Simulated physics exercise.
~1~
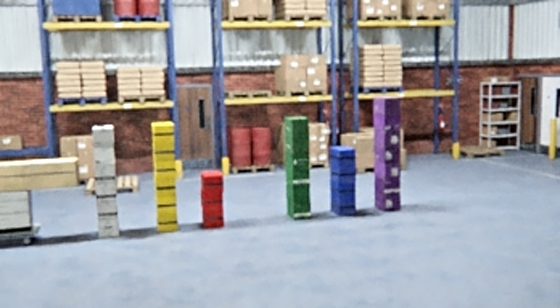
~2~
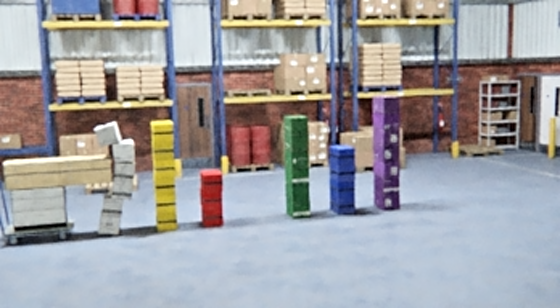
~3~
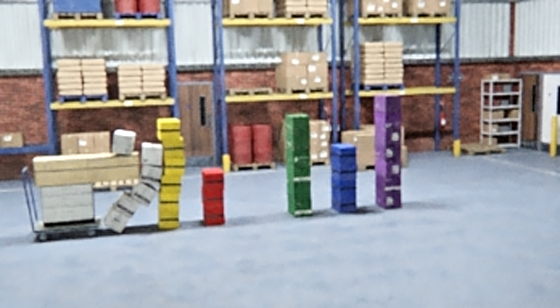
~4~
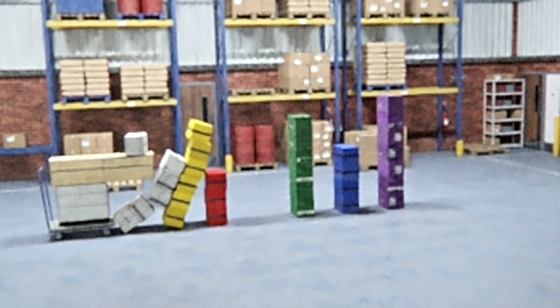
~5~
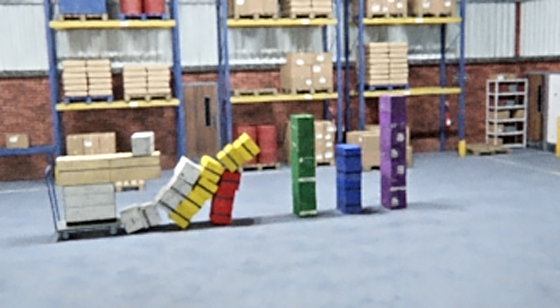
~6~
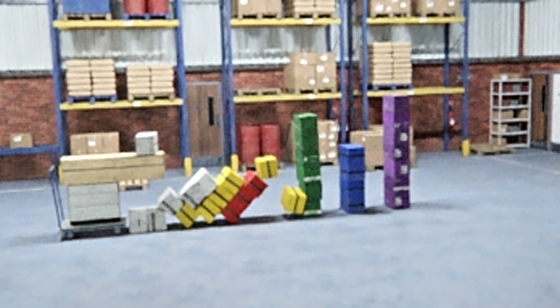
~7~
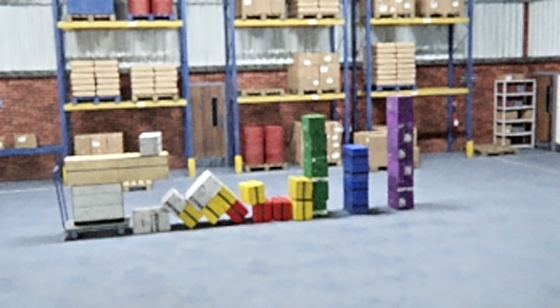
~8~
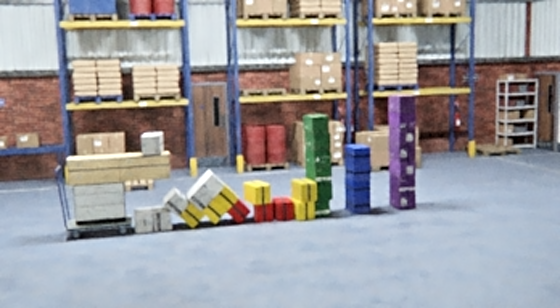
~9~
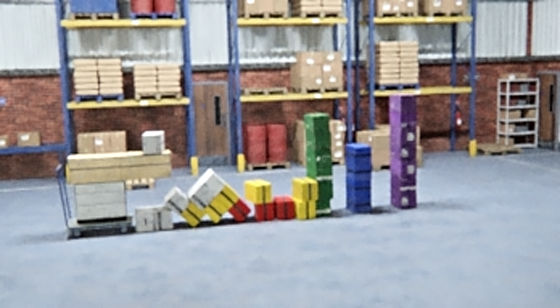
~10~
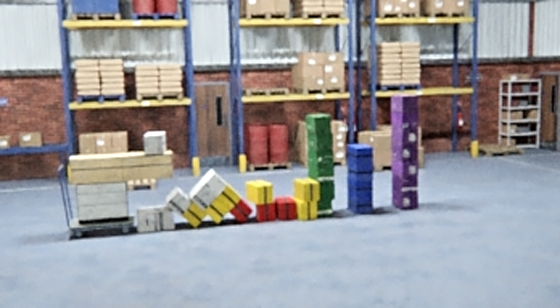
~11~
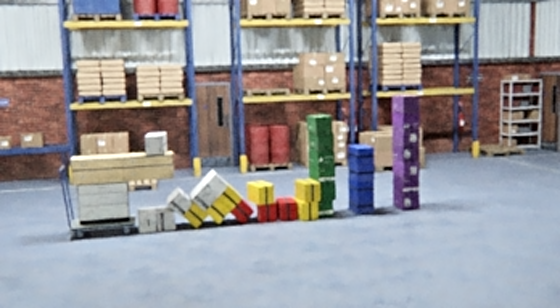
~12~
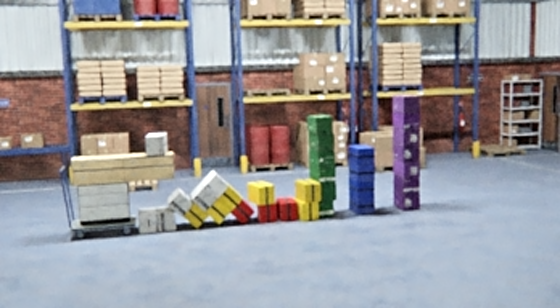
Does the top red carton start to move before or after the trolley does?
The top red carton starts to move after the trolley. The trolley is already rolling right while the red column still stands undisturbed, and the red carton tips only once the yellow column leans over onto it.
